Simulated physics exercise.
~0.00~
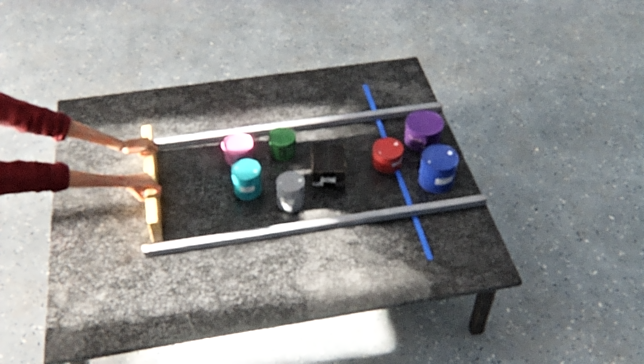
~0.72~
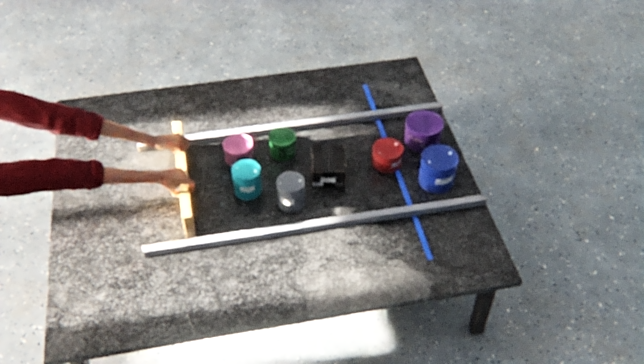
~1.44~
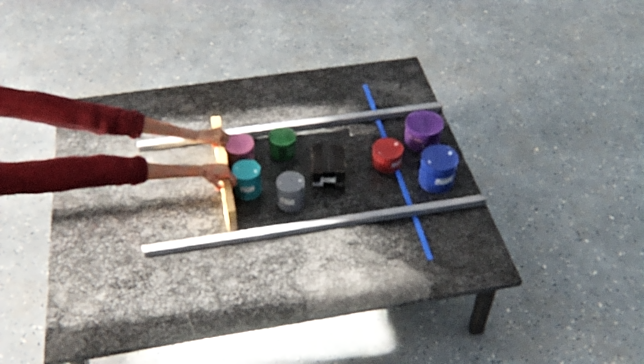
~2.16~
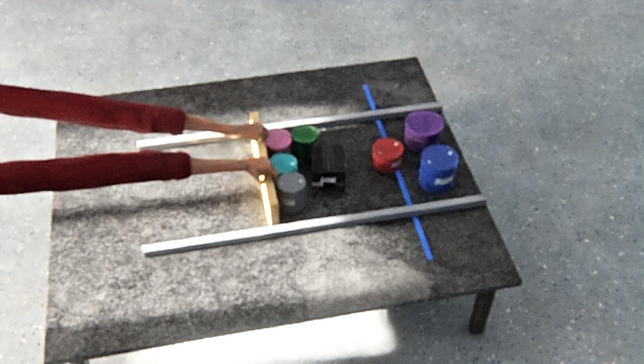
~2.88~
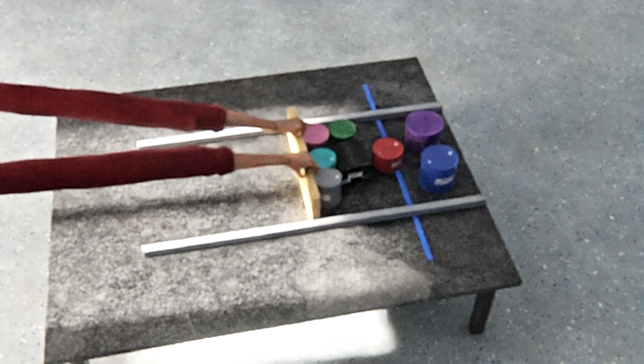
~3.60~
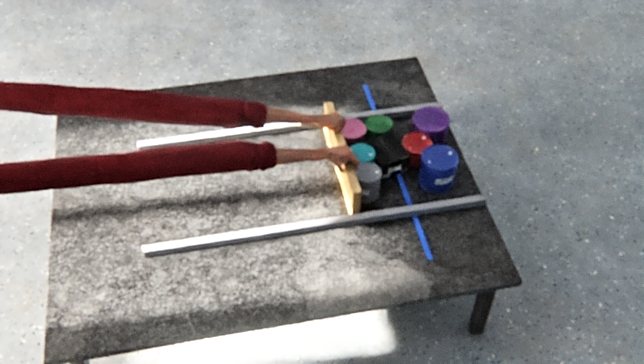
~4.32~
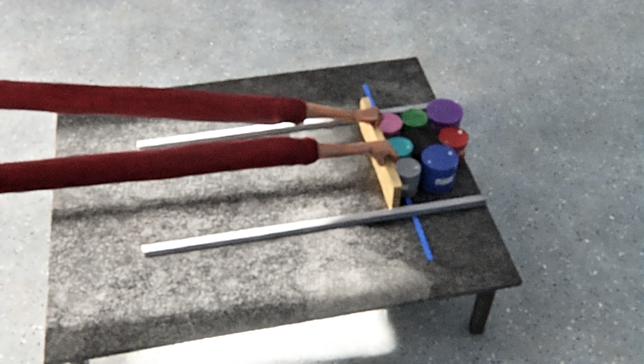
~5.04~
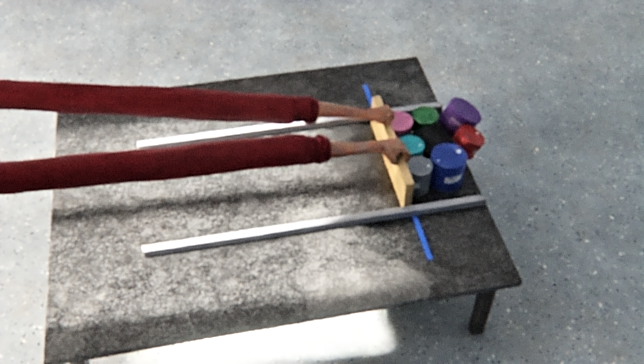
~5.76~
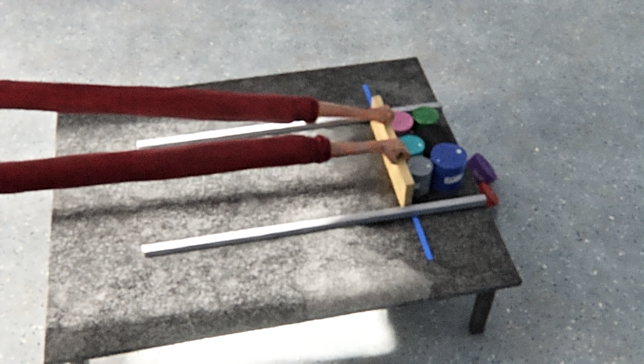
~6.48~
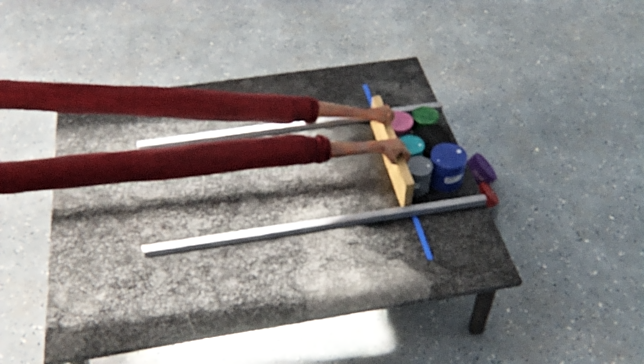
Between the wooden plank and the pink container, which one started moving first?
The wooden plank started moving first, and the pink container only began to move later, once the plank had slid up to it.
Two hands in red sleeves pushed a wooden plank rightward between two rails, gathering colourful containers and a black object and shoving them towards the table's end. The plank stopped near the blue line, with the purple and red containers tipped over the right edge.
